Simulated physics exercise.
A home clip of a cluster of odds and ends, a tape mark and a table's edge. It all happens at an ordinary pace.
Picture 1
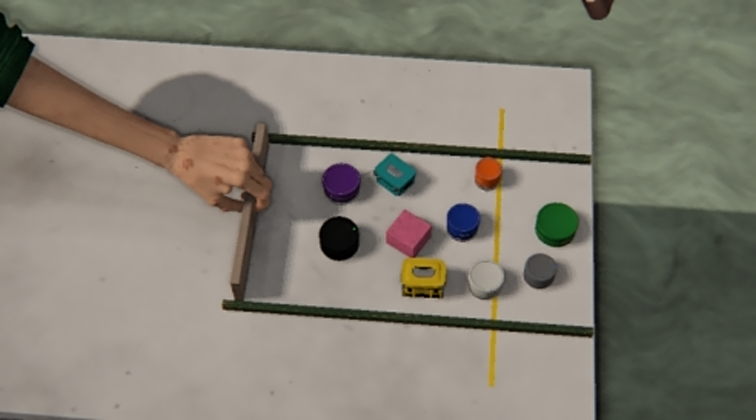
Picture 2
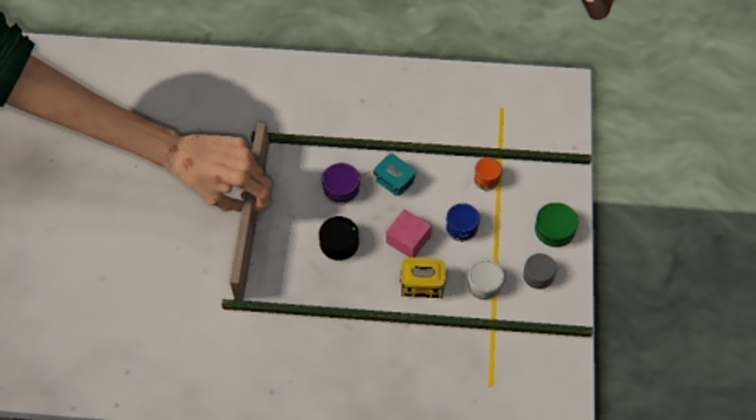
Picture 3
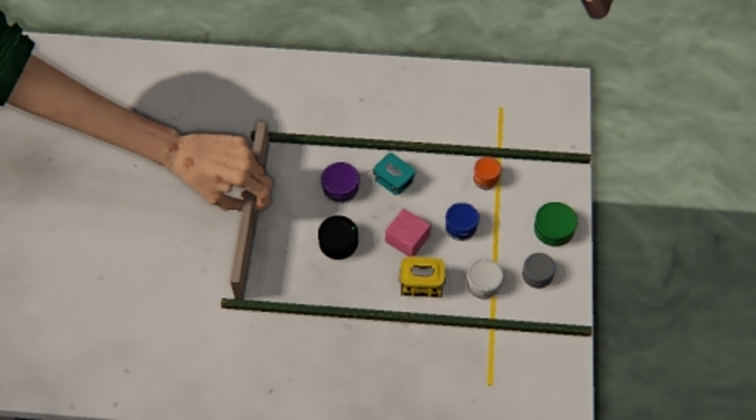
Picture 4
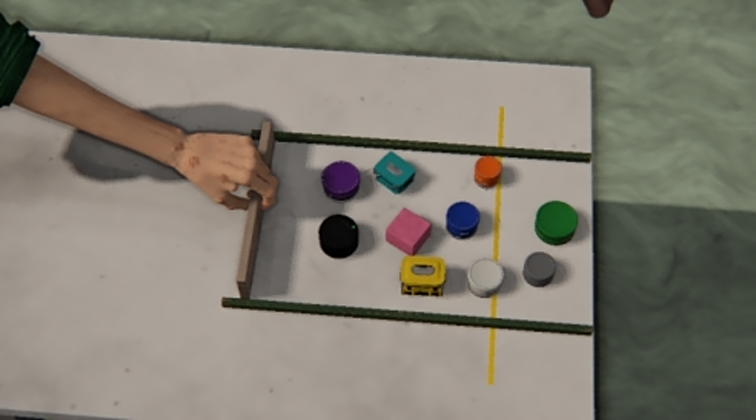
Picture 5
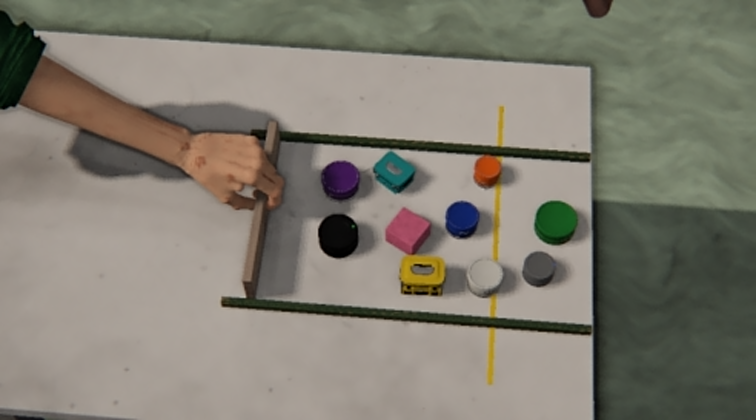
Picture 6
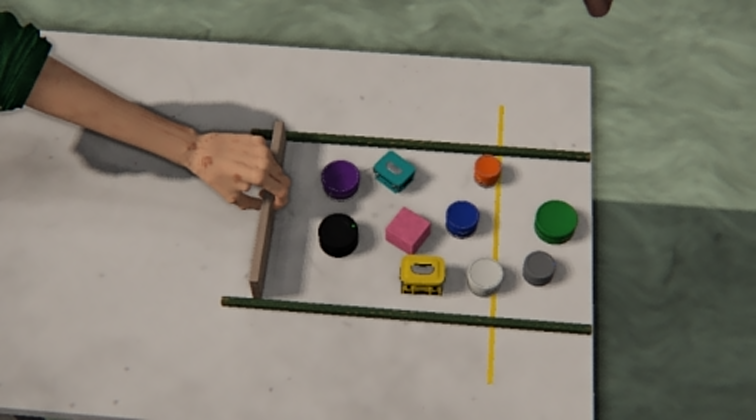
On a pale tabletop, a hand holds an upright board between two dark rails, at first nearly still, then slides it slightly right toward a scattering of colourful small objects, which stay in place around a yellow tape line.
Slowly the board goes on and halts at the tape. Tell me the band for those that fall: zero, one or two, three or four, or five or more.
In the end the number that fall off is zero.
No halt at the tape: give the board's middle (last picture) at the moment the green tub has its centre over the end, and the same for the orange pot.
Its middle is around (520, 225) and around (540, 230).
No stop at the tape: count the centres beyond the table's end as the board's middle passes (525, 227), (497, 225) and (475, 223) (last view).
The counts: 1, 0 and 0.
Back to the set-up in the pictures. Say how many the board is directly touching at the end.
In contact: 4.
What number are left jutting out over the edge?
It comes to 1.
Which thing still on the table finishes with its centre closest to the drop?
Foremost is the green tub.
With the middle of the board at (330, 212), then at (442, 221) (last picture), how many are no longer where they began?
By then 2, and 8.
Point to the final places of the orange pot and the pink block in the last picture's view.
Near (546, 176) and (529, 228).
Soon after, none off yet; green tub at rest near (556, 223); grey lid at rest near (539, 269); white pot at rest near (485, 277).
In the end, the number that fall off is zero.
